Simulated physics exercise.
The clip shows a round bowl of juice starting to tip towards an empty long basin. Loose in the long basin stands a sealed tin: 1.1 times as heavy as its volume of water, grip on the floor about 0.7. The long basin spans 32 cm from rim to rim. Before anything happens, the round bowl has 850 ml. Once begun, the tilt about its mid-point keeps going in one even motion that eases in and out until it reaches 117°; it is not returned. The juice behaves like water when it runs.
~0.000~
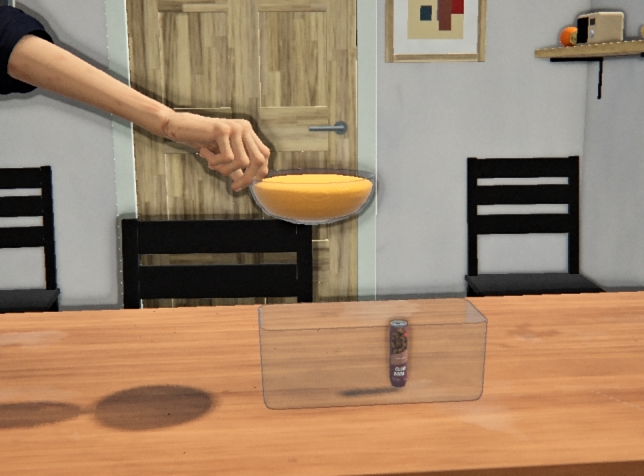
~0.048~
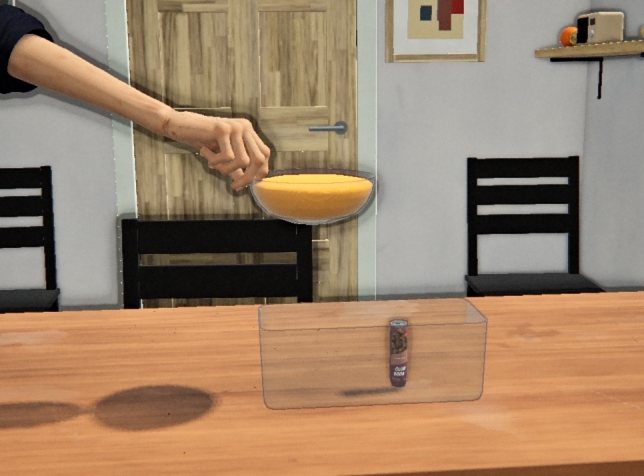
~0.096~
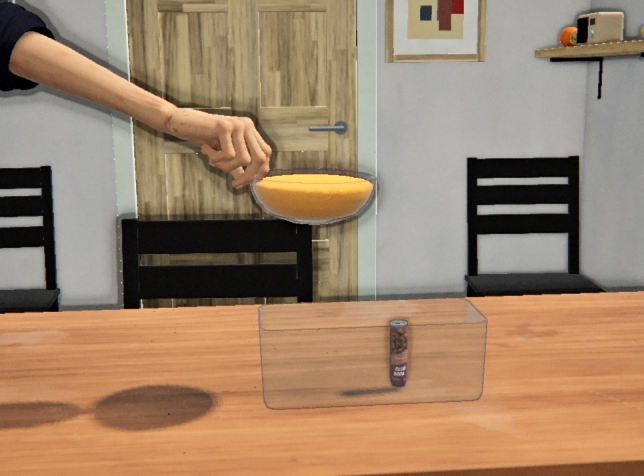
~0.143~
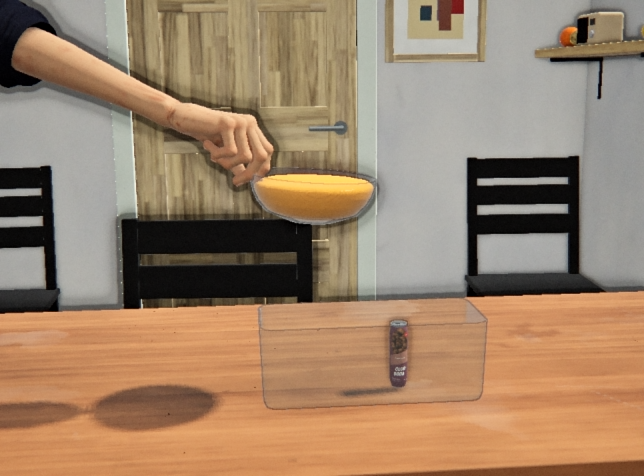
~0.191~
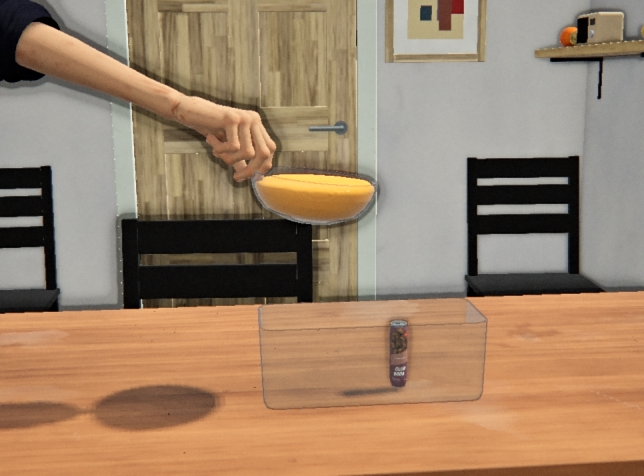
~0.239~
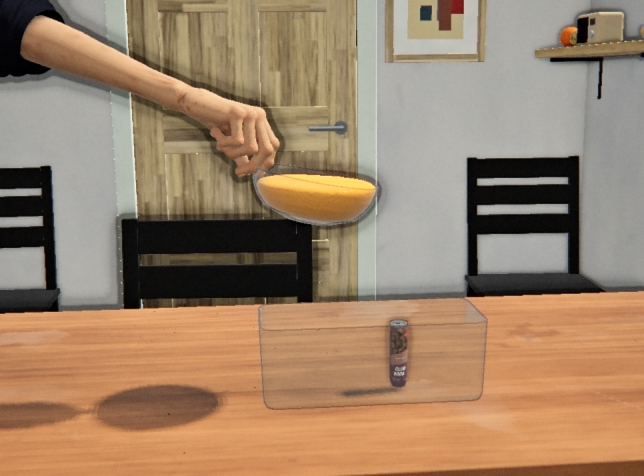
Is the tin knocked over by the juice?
No.
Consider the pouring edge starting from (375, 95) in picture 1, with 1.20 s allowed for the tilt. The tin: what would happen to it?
Result: Tin tipped over.
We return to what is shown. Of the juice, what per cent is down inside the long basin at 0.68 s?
About 28%.
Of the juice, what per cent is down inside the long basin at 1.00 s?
Looks like about 90 % of the whole amount.
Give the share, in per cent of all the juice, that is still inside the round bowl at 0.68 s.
I reckon about 22 in a hundred is still held.
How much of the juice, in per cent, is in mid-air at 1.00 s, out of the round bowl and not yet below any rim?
Estimate: About 3 in a hundred.
After 0.68 s the tilt is 70° and 23 per cent is still to pour; the tin stands where it began.
After 1.00 s the tilt is 109° and 0 per cent is still to pour; the tin stands where it began.
After 1.34 s the tilt is 117° and 0 per cent is still to pour; the tin stands where it began.
After 1.70 s the tilt is 117° and 0 per cent is still to pour; the tin stands where it began.
In the end the tin stands where it began.
